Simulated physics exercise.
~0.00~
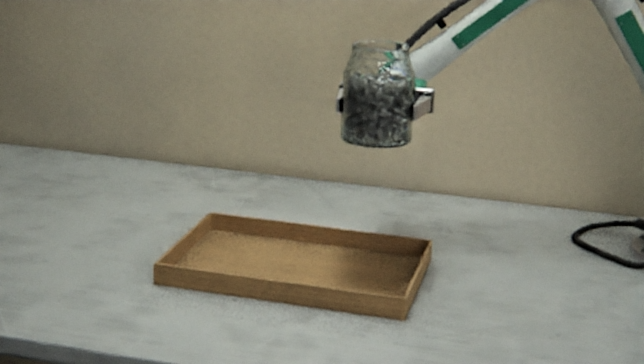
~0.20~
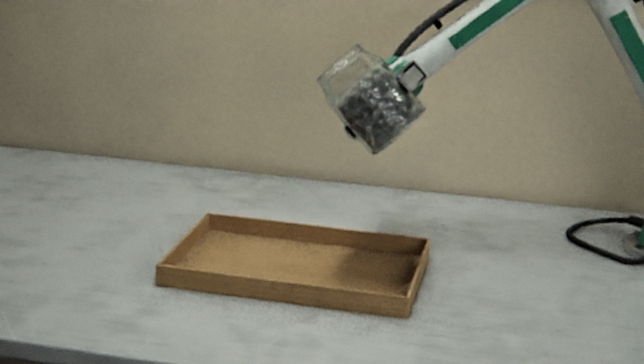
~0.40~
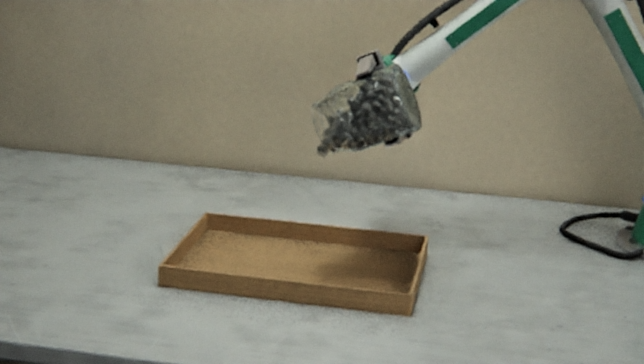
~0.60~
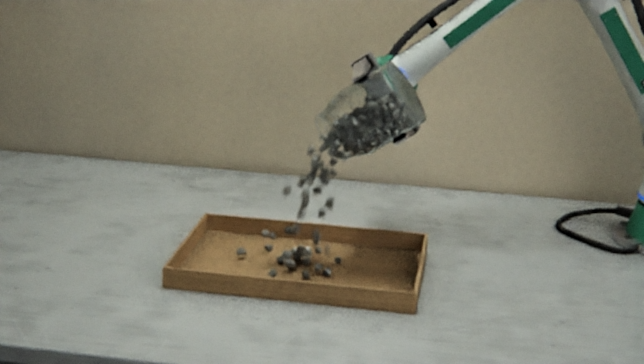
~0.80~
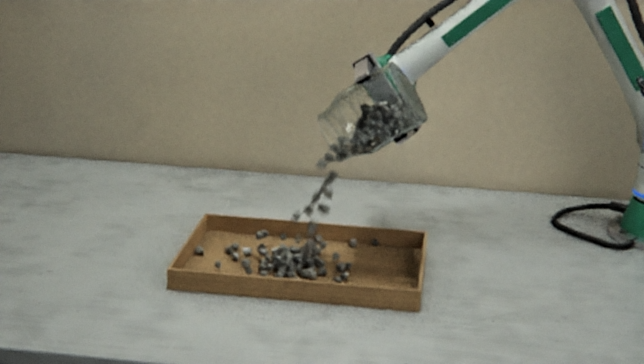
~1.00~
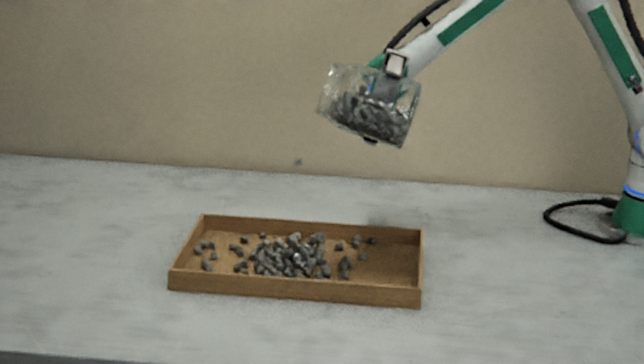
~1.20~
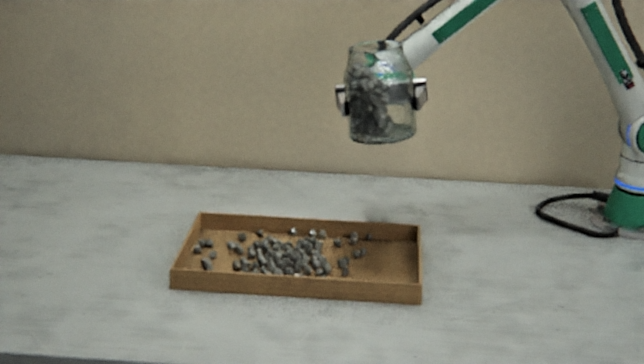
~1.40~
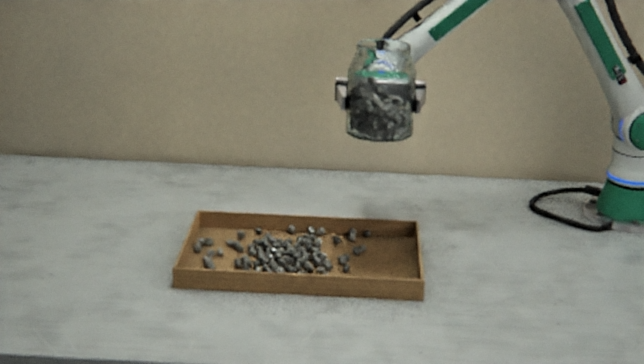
Robot arm tipping a clear jar of grey pebbles over a shallow wooden tray, then righting it still partly full.
